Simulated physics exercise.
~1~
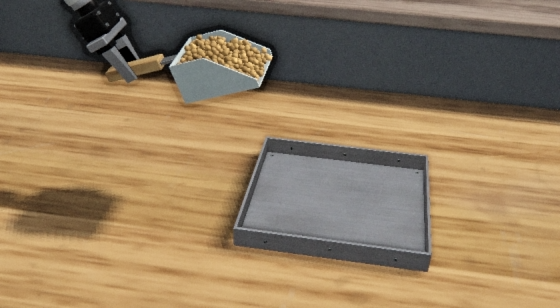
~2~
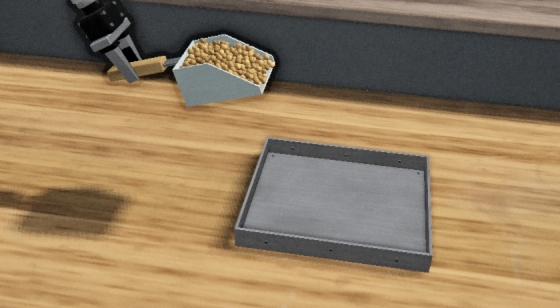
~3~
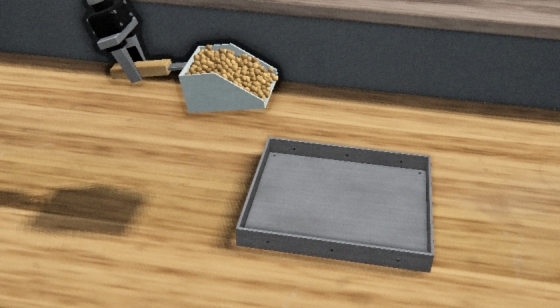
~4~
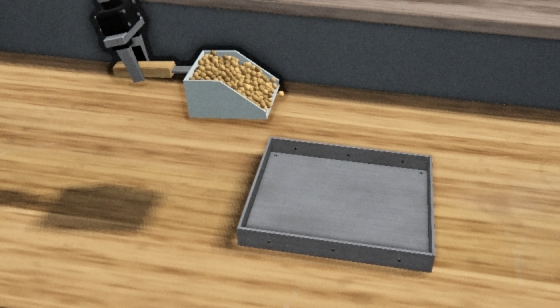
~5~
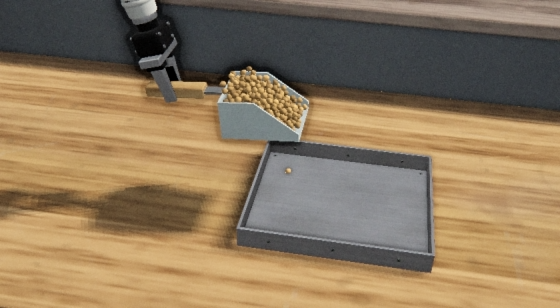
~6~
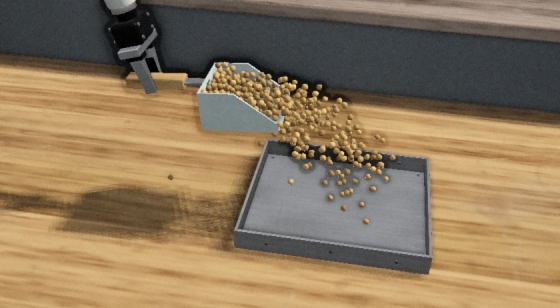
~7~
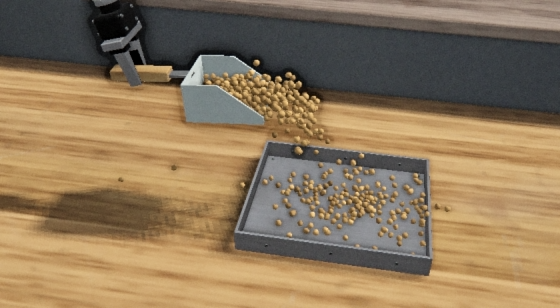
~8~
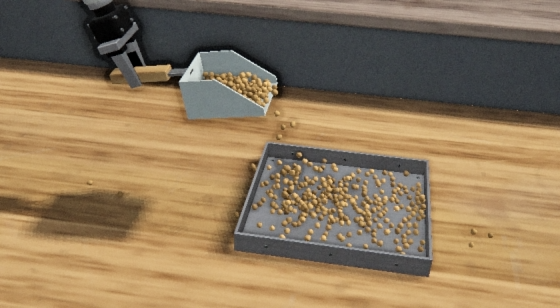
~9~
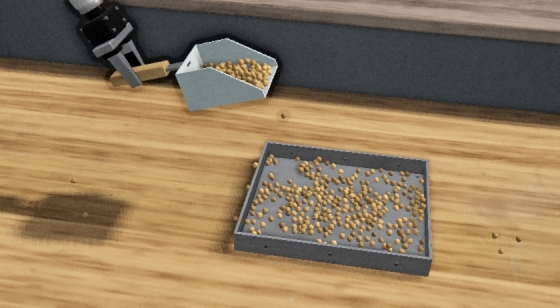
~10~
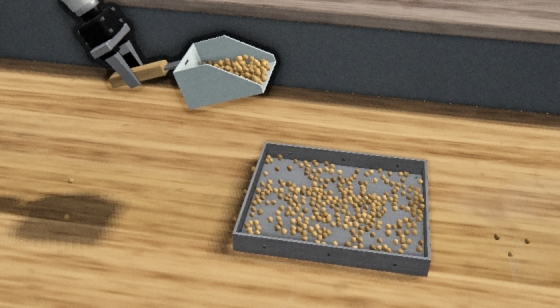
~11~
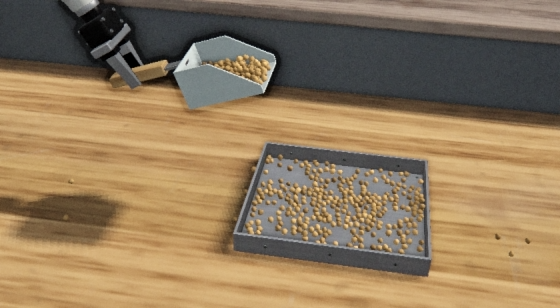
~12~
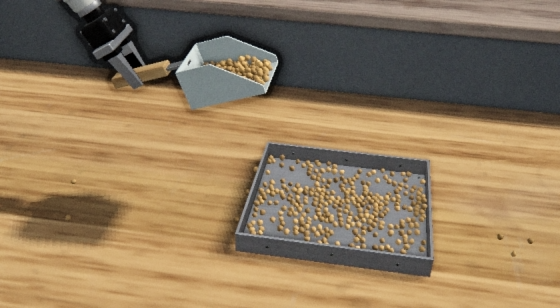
Robot arm jerking a scoop of chickpeas forward and back, spilling many into a gray tray, some staying in the scoop.
